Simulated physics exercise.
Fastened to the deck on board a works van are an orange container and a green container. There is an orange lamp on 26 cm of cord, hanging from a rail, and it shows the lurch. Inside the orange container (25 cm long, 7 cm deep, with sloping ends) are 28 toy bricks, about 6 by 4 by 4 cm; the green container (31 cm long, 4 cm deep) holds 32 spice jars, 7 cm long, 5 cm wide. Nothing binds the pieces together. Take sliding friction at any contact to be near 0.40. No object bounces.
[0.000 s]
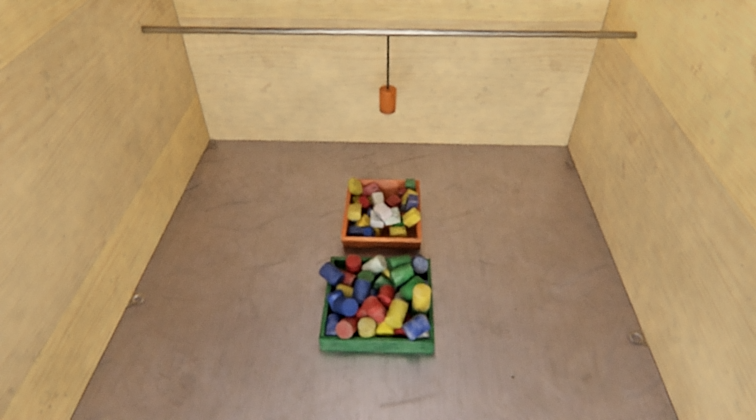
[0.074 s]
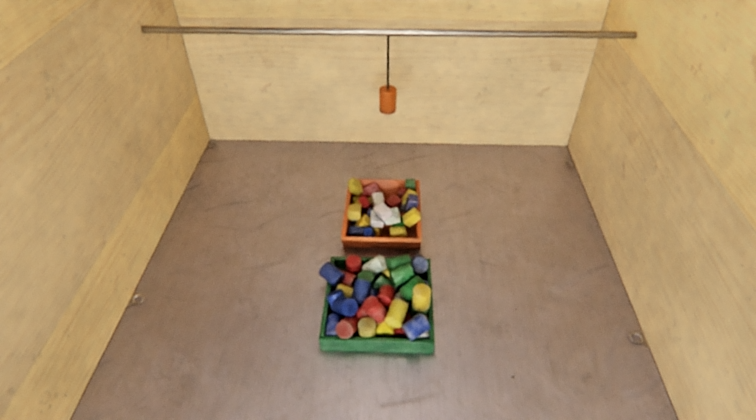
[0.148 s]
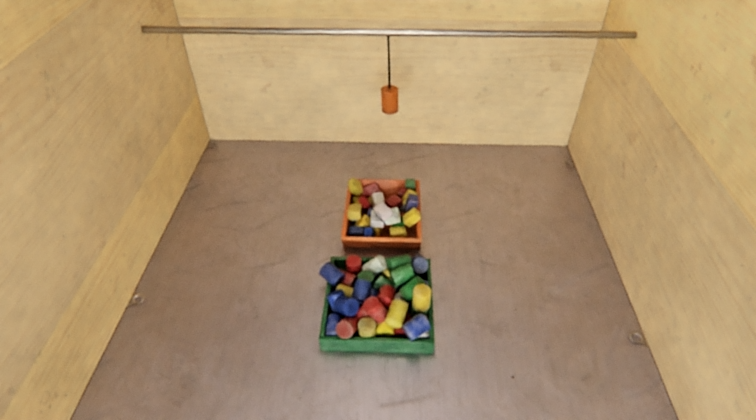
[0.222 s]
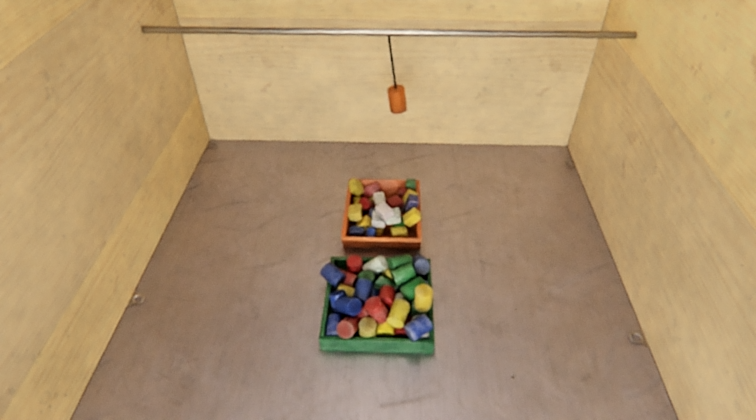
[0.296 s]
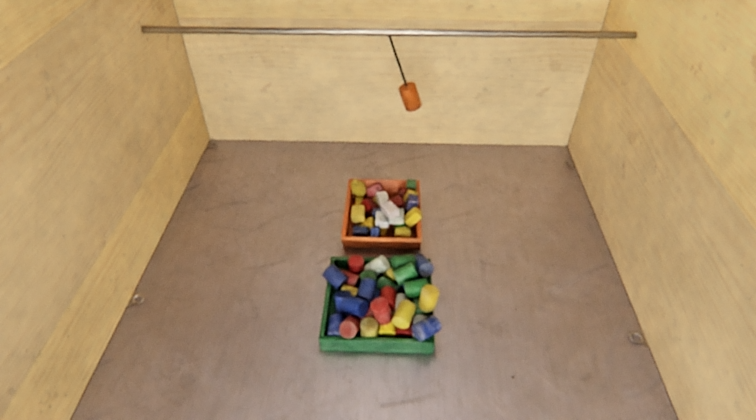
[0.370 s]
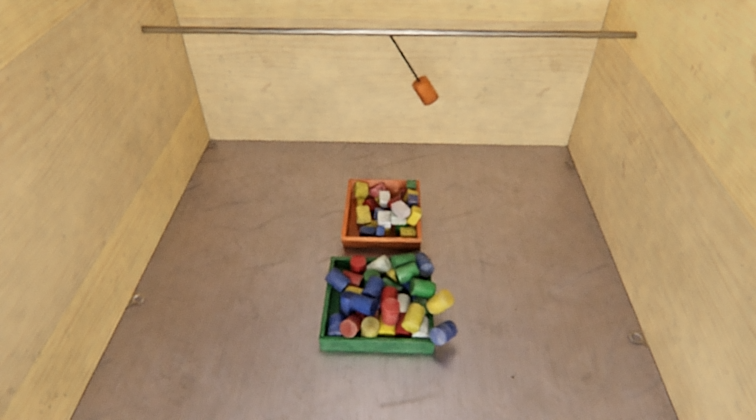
In a wood-walled space, an orange lamp hangs straight from a rail above an orange container and a green container, both full of colourful pieces. The lamp swings steadily out to the right as the contents shift rightward, and two pieces slide over the green container's right side while both containers stay put.
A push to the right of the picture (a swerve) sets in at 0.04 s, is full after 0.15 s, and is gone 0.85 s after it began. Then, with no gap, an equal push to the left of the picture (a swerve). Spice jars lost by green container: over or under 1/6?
Over.
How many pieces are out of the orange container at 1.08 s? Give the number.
At that moment the orange container count out stands near 0.
After 0.69 s, the orange container has all 28 and the green container is down by 8 of 32.
After 1.08 s, the orange container has all 28 and the green container is down by 8 of 32.
After 1.63 s, the orange container is down by 1 of 28 and the green container is down by 9 of 32.
When it is over (at 2.34 s), the orange container is down by 1 of 28 and the green container is down by 9 of 32. Asked share, 9 of 32, 28 per cent.
